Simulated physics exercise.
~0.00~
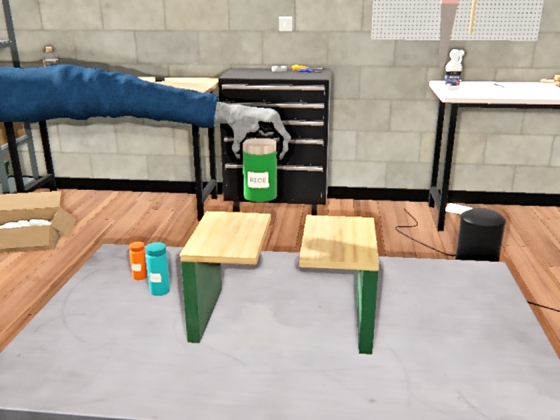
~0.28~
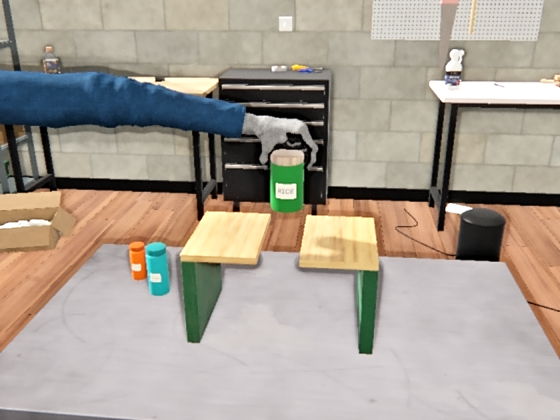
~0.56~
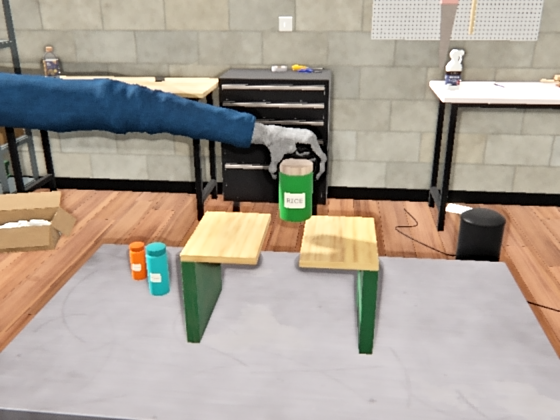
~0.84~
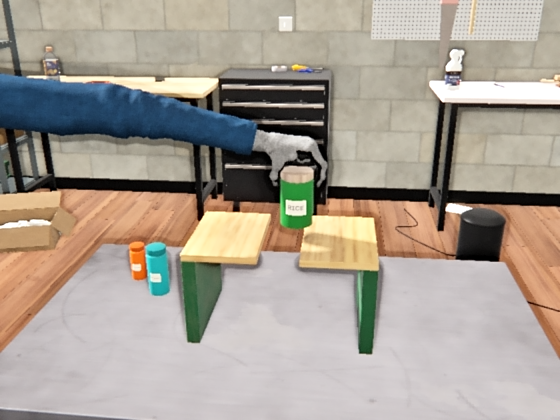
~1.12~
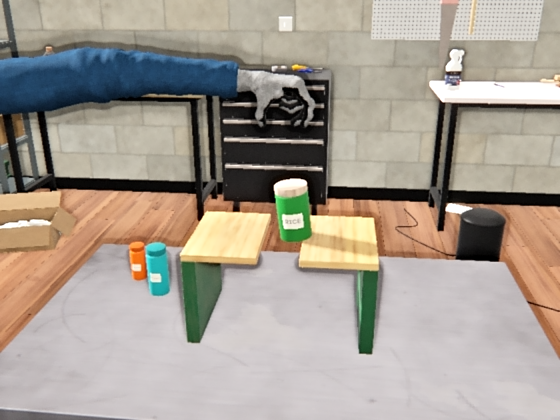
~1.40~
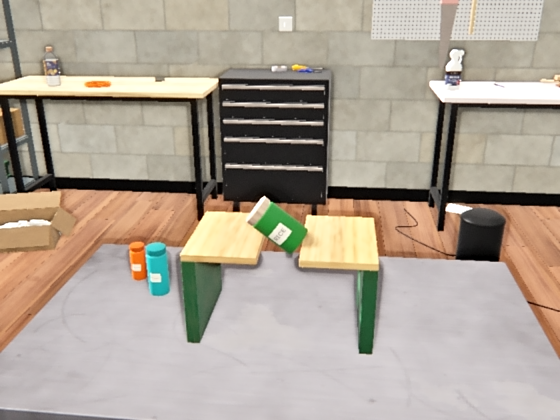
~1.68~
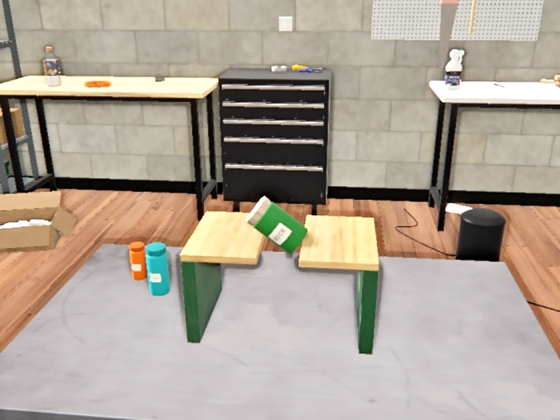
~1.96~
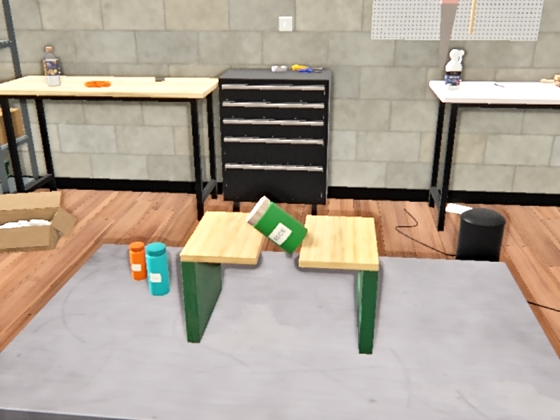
A green jar was carried right by a gloved hand over a wooden-topped stand, lowered toward the gap and let go, then it tipped left and lodged there leaning, while the orange and turquoise shakers stayed put on the left.
